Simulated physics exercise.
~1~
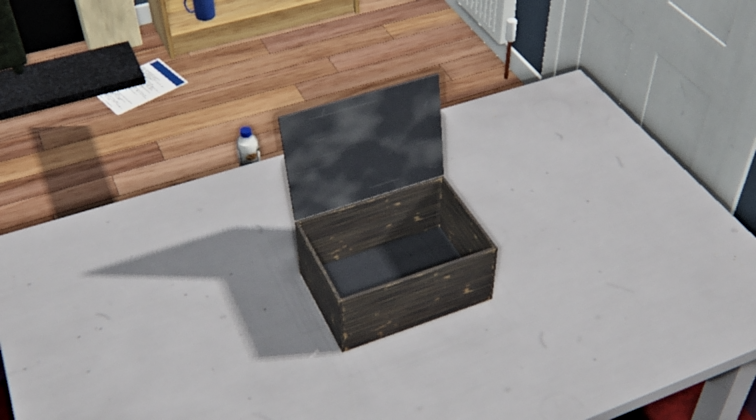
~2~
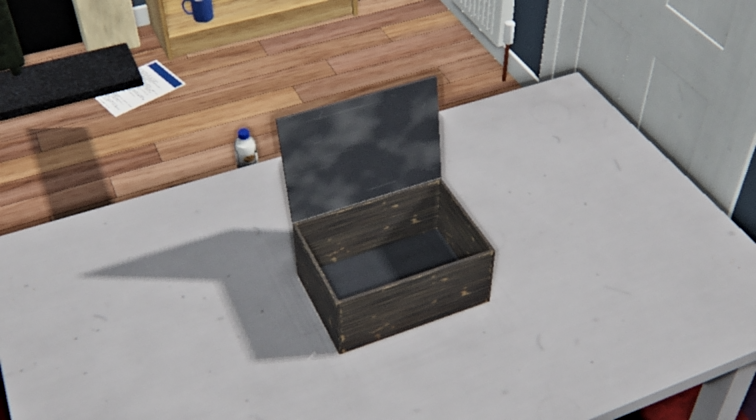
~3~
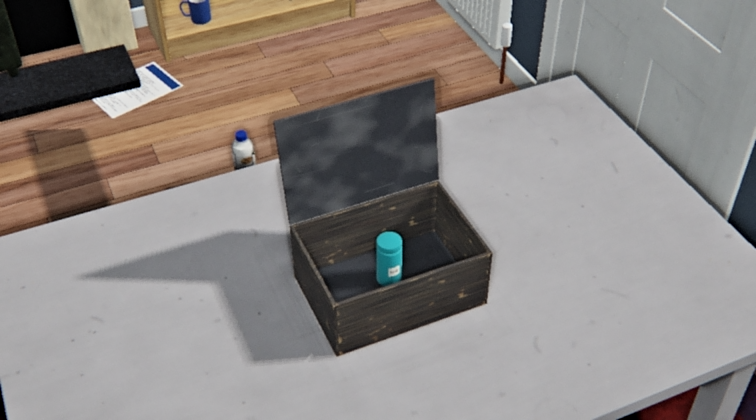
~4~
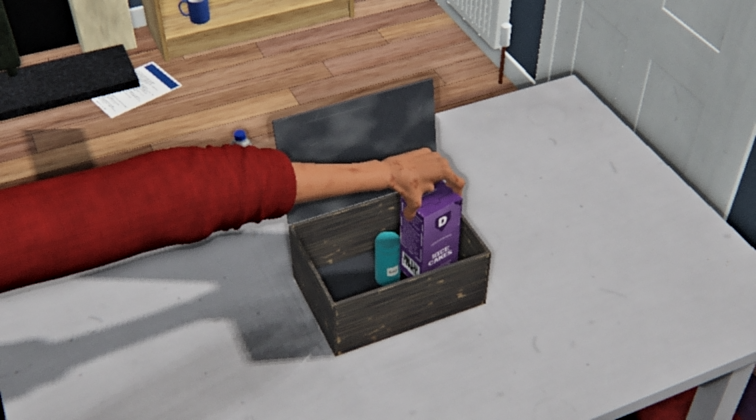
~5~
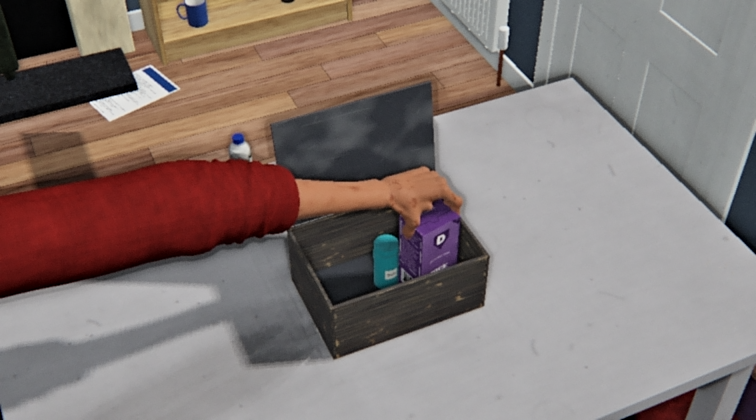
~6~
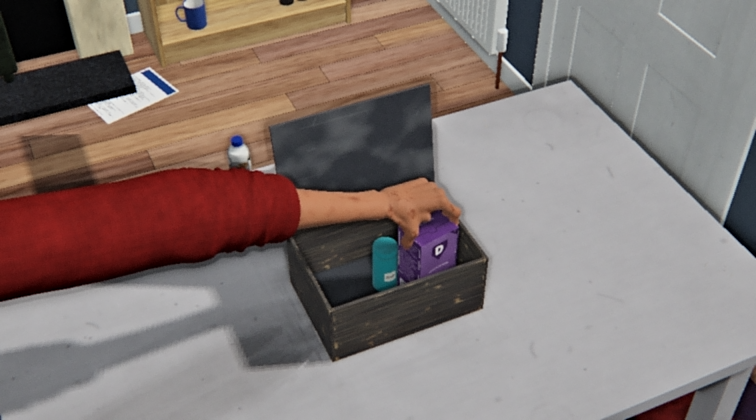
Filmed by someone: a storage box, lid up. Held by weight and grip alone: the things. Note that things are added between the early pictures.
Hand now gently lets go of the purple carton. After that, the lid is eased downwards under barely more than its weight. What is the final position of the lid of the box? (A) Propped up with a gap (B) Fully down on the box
Option A: Propped up with a gap.
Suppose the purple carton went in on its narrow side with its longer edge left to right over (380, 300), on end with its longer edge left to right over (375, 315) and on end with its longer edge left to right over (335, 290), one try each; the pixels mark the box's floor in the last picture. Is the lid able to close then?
First try: It closes; second try: It stays ajar; third try: It is held up.
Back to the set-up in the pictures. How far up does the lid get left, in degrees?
It comes to about 30°.
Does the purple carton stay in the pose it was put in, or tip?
Well, the purple carton stays just as set.
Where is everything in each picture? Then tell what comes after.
In the first frame, the last thing is not in view yet.
In the second frame, the last thing is not in view yet.
In the third frame, the last thing is not in view yet; turquoise shaker (389, 259).
In the fourth frame, coming down; purple carton (430, 235); turquoise shaker (388, 259).
In the fifth frame, coming down; purple carton (428, 252); turquoise shaker (386, 262).
In the sixth frame, in place under the hand; purple carton (427, 262); turquoise shaker (385, 265).
Then, 1.20 s later than the last frame, lid starting down.
Then, 1.50 s later than the last frame, lid 65° above the rim.
Then, 1.80 s later than the last frame, lid 38° above the rim.
When it is over, lid 28° above the rim; both as before. End places, in pixels of the last picture, purple carton near (427, 262).
